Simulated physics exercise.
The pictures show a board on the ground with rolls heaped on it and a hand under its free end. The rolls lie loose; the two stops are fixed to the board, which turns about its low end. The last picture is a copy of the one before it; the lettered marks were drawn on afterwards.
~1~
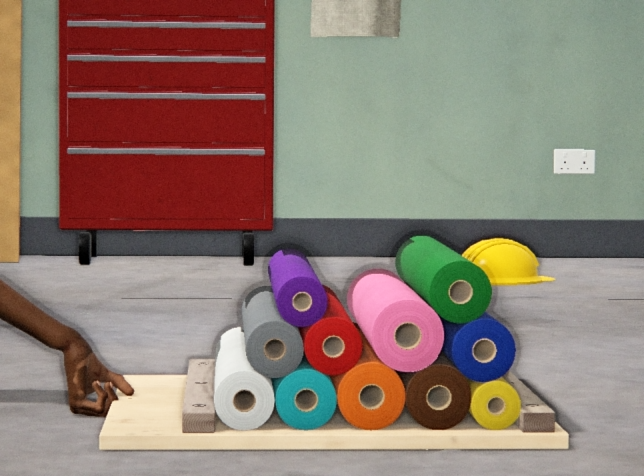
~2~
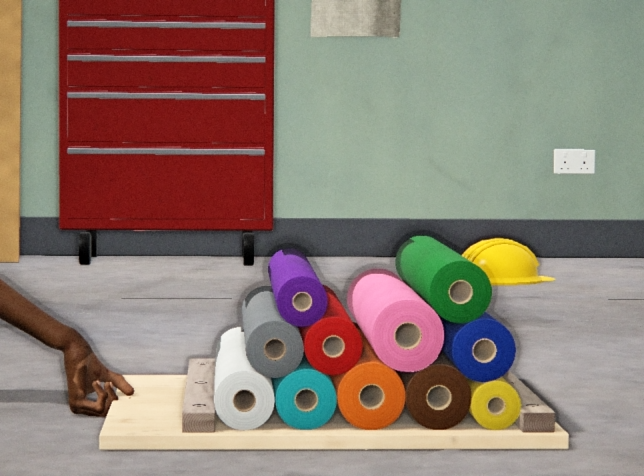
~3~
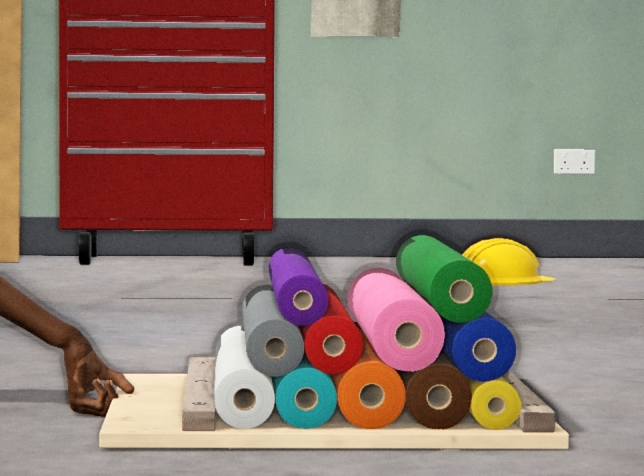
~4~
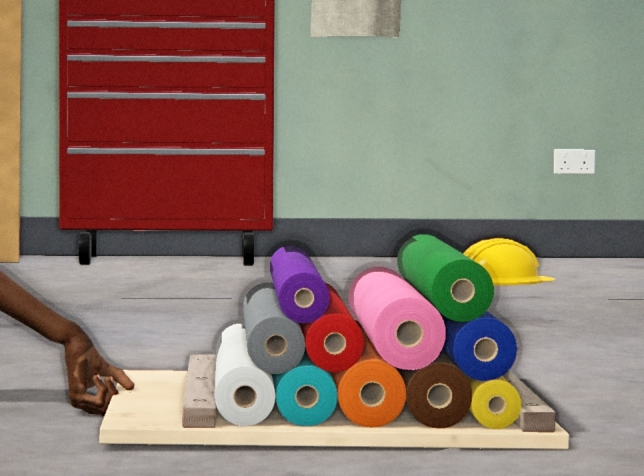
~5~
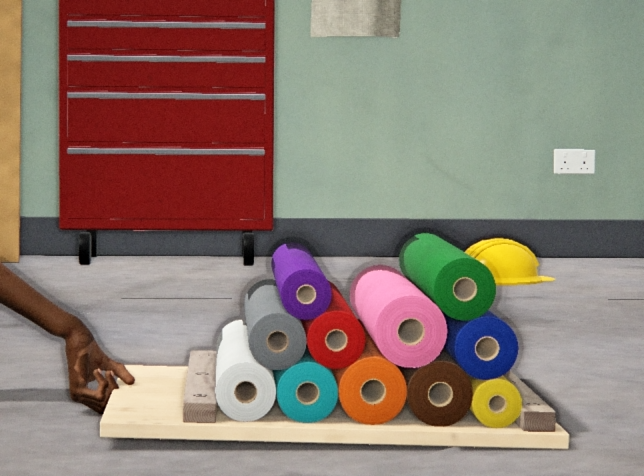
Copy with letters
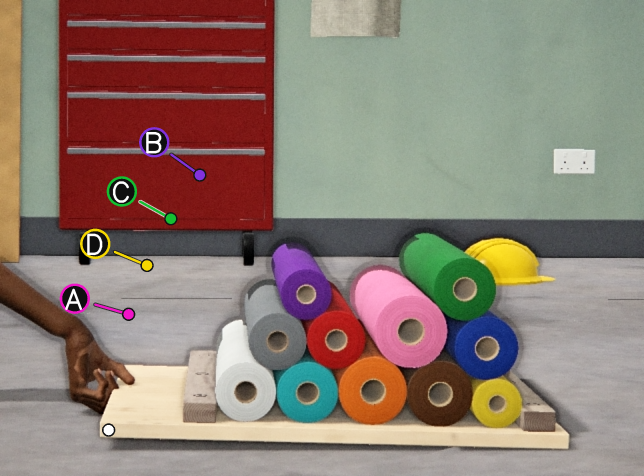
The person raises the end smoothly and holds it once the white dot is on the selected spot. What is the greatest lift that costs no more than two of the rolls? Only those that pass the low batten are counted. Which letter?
At most to D.
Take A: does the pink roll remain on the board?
Yes, with A.
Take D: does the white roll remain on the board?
The white roll: Yes.
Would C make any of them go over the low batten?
Yes.
On the marked copy, A at (129, 314); B at (200, 175); C at (171, 219); D at (147, 265); the white dot at (109, 430).
With D. Early on, board at 15°.
Further on, board at 23°.
At the end, board at 23°, two over the low batten (blue, green).
As for the rest, A two over the low batten (blue, green); B six over the low batten; C three over the low batten (blue, pink, green).
